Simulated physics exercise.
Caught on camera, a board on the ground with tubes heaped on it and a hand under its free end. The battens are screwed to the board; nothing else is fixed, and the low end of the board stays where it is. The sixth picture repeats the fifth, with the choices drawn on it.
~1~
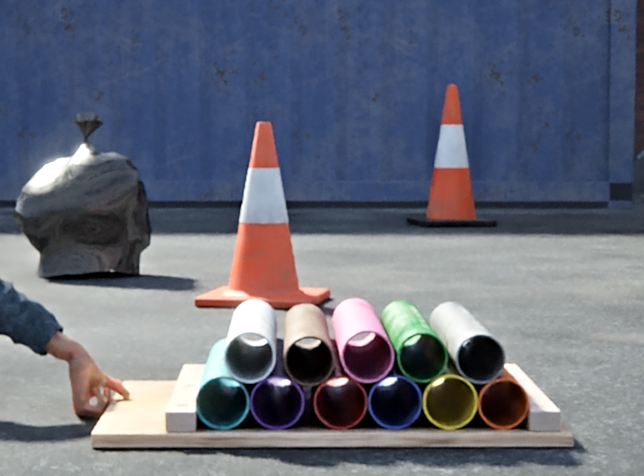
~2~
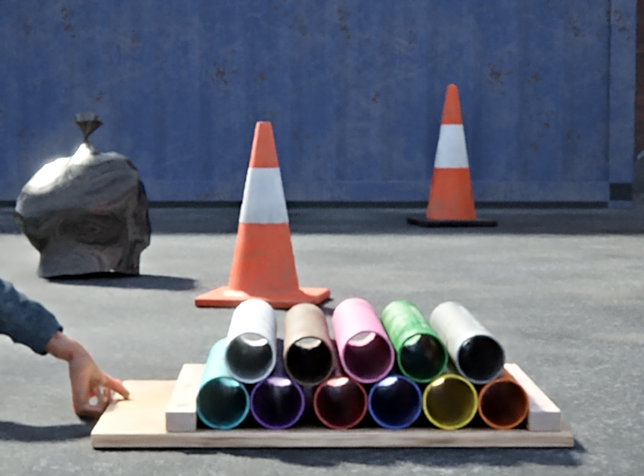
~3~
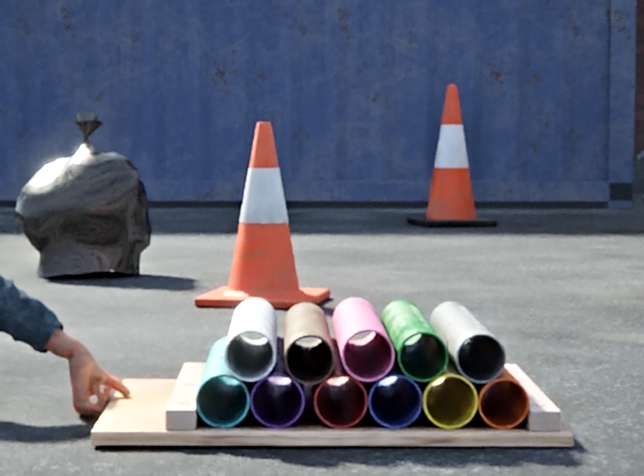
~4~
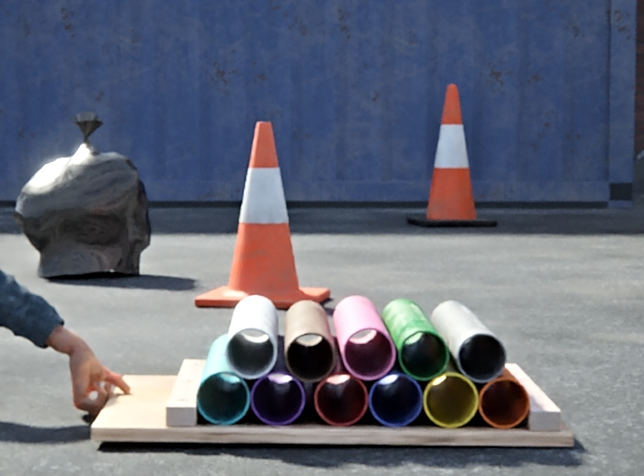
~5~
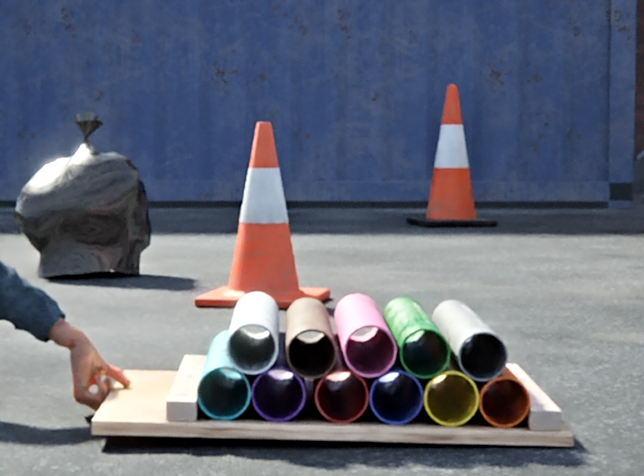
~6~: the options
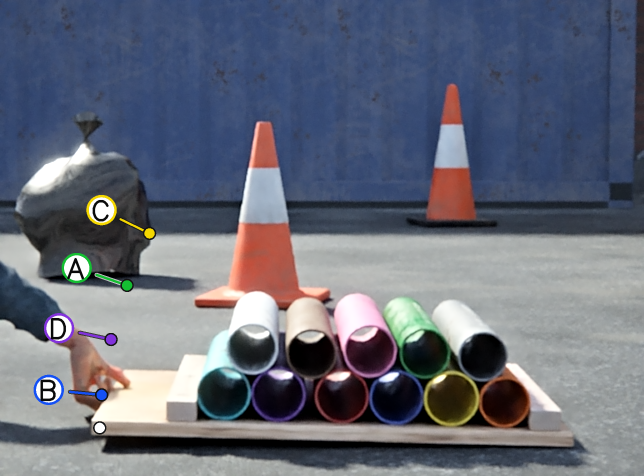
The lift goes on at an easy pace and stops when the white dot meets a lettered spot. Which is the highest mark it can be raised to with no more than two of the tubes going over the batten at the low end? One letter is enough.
It can be raised to C.
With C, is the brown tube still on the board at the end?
The brown tube: Yes.
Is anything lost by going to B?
No.
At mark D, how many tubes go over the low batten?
At D the number is none.
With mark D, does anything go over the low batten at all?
No.
On the copy, A at (127, 285); B at (102, 395); C at (150, 234); D at (111, 339); the white dot at (100, 428).
On C. First, board at 16°.
Then, board at 26°.
Finally, board at 26°, none over the low batten.
By contrast, A none over the low batten; B none over the low batten; D none over the low batten.
